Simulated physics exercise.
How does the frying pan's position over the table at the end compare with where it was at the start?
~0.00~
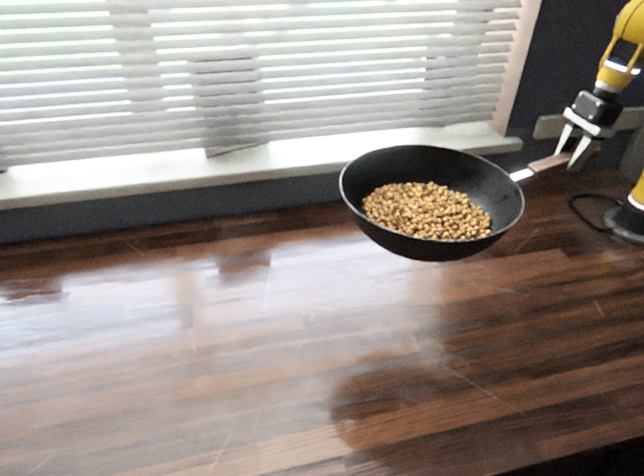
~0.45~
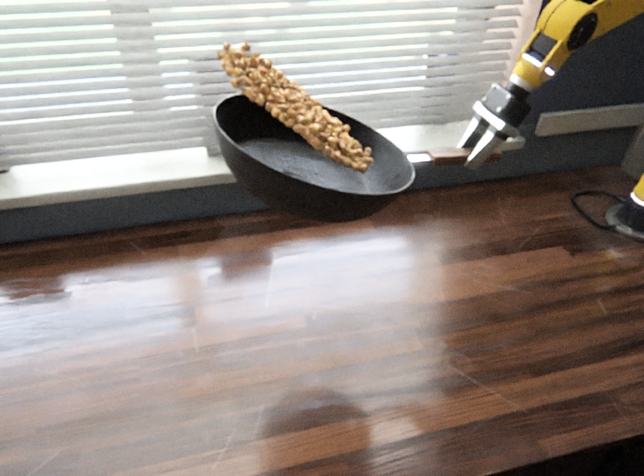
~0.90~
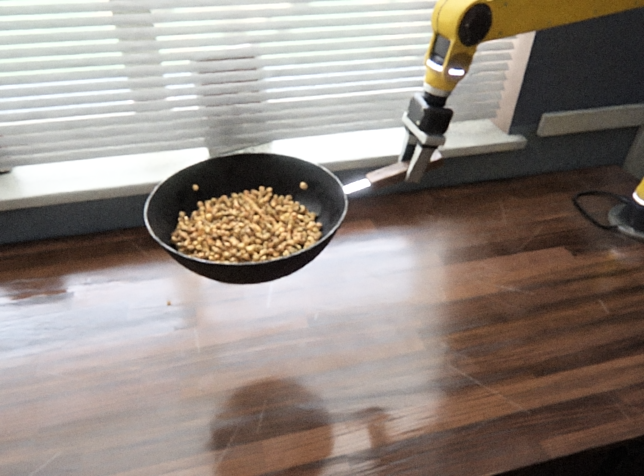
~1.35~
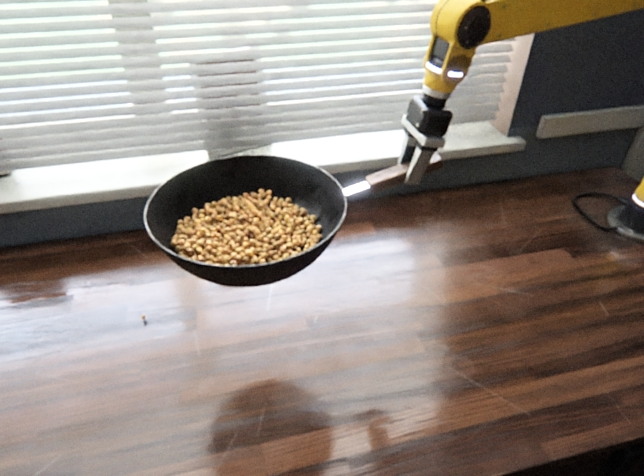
At the end the frying pan is held clearly further to the left than at the start, and it appears slightly lower in view.
The clip shows a yellow robot arm holding a black frying pan of dried chickpeas above a wooden table, swinging it left and tilting it so they fly up, then levelling it as nearly all land back in the pan, which ends held still.
